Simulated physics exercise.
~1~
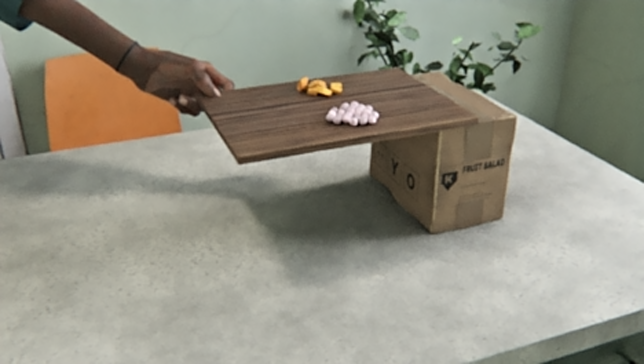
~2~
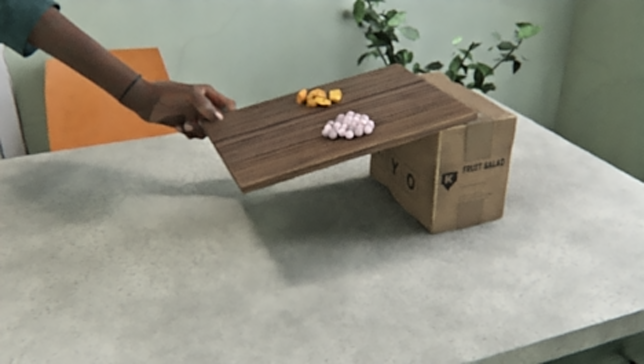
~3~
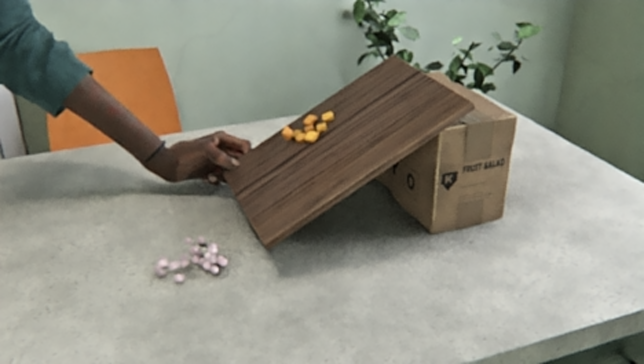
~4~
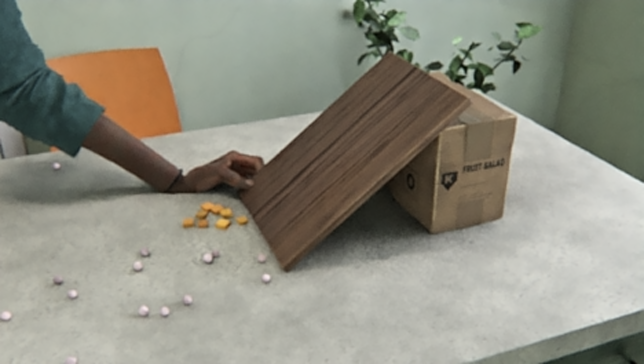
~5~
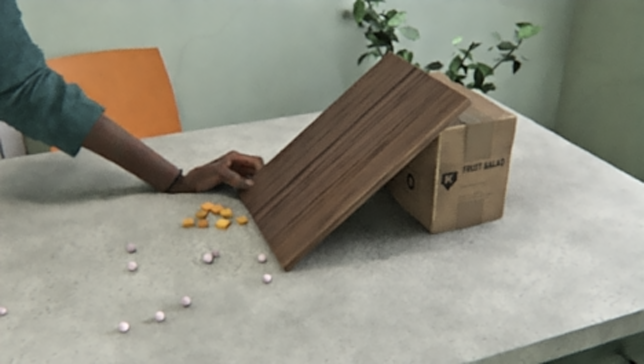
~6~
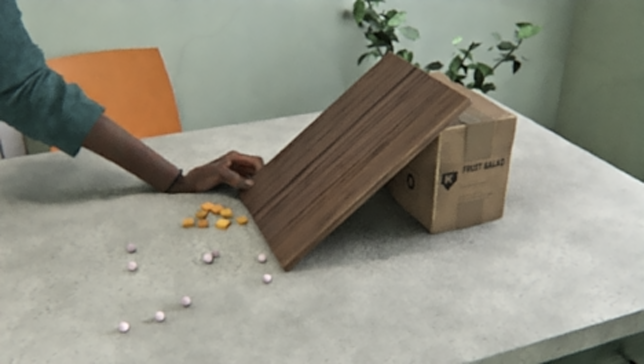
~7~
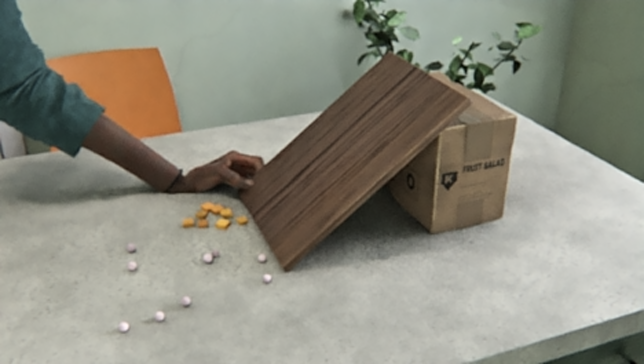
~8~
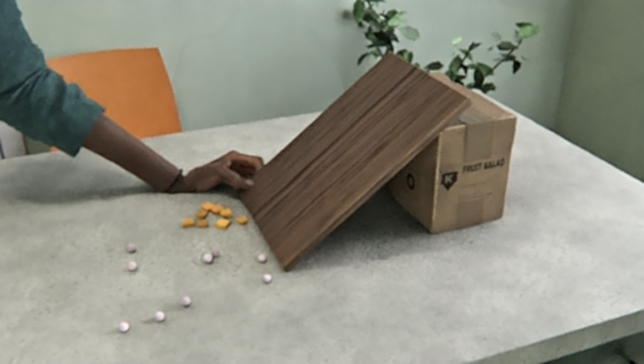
We see a hand lower one end of a wooden board propped on a cardboard box; small pale pink balls roll off first and scatter across the grey table, some leaving it, then orange pieces slide down and settle near the board's foot, the pink ones lying farther away.
